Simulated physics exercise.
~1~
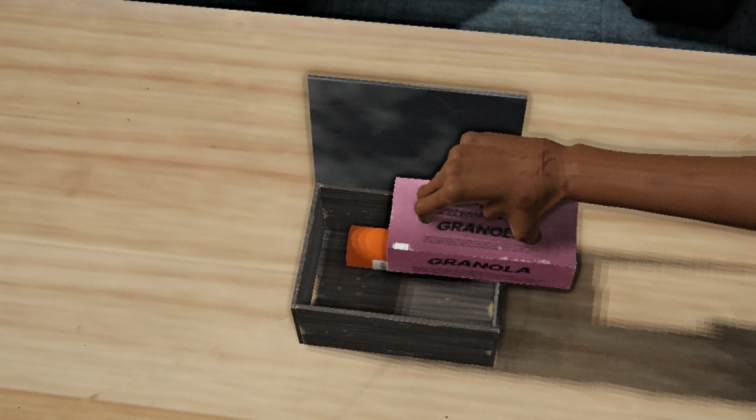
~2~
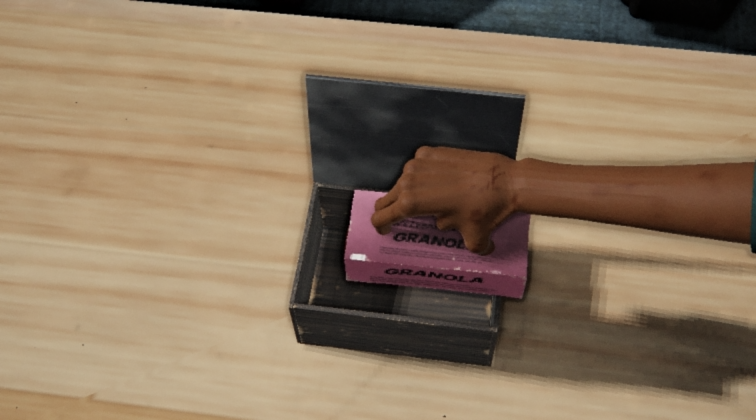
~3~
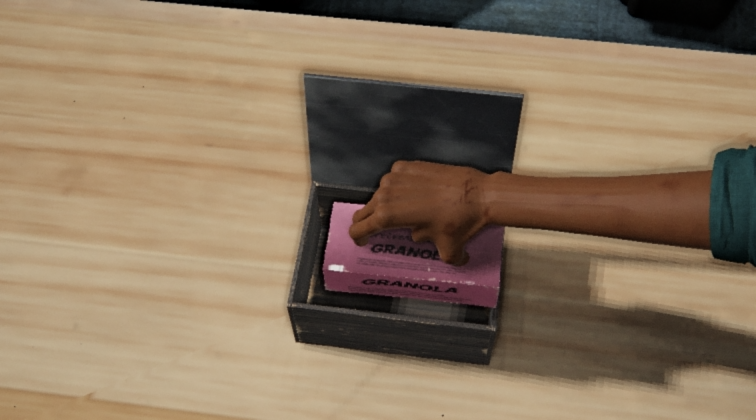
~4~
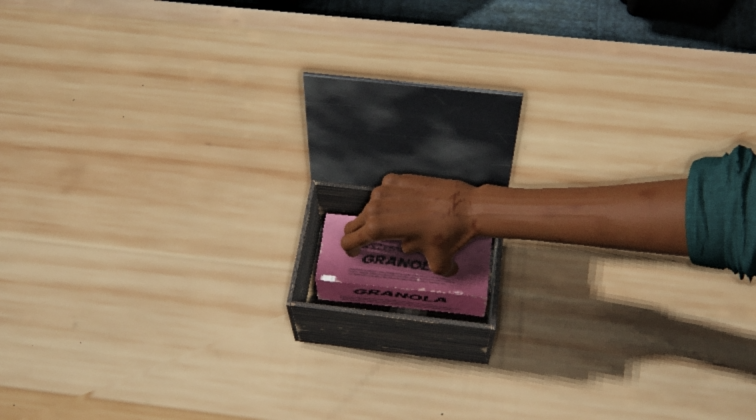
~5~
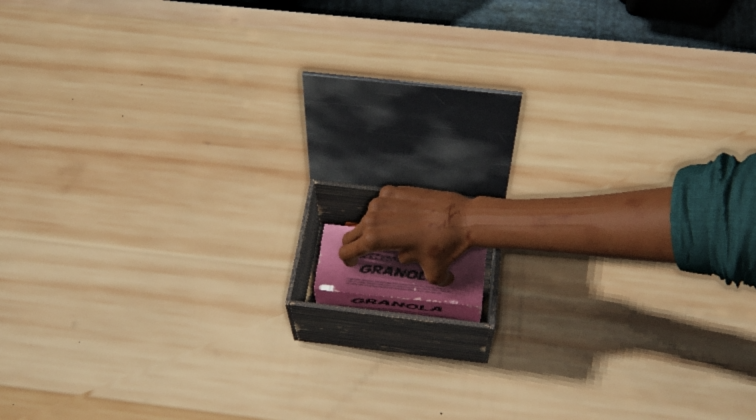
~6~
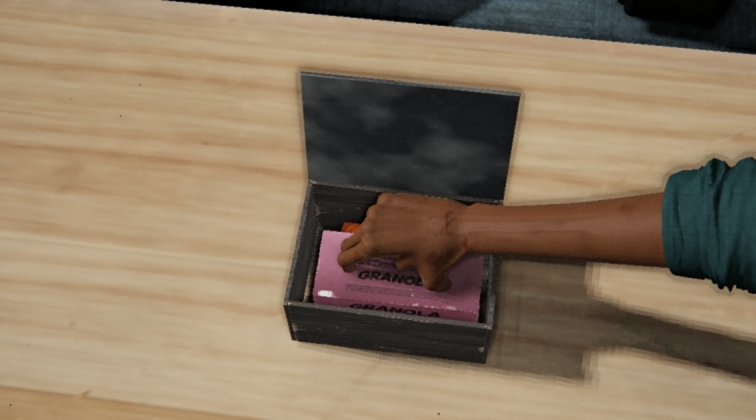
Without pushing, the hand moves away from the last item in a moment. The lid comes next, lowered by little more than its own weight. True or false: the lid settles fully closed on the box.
True.
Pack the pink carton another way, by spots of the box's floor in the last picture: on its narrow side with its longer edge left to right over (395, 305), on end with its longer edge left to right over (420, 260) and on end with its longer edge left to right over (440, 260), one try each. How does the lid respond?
Try 1: Lid shut; try 2: Lid not shut; try 3: Lid not shut.
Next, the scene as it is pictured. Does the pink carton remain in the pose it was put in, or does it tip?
It stays as it was set.
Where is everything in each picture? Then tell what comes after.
Coming down; pink carton (482, 233), in the first picture.
Coming down; pink carton (437, 244), in the second picture.
Coming down; pink carton (414, 255), in the third picture.
Coming down; pink carton (405, 265), in the fourth picture.
Coming down; pink carton (401, 274), in the fifth picture.
Put in, still held; pink carton (399, 280), in the sixth picture.
Then, 1.40 s on from there, lid 75° above the rim; pink carton shifted a little near (399, 300).
Then, 1.80 s on from there, lid 30° above the rim; pink carton shifted a little near (399, 300).
In the end, lid shut; moved from the start, pink carton; orange shaker unmoved. At the end, from the last picture's camera, pink carton near (399, 300).
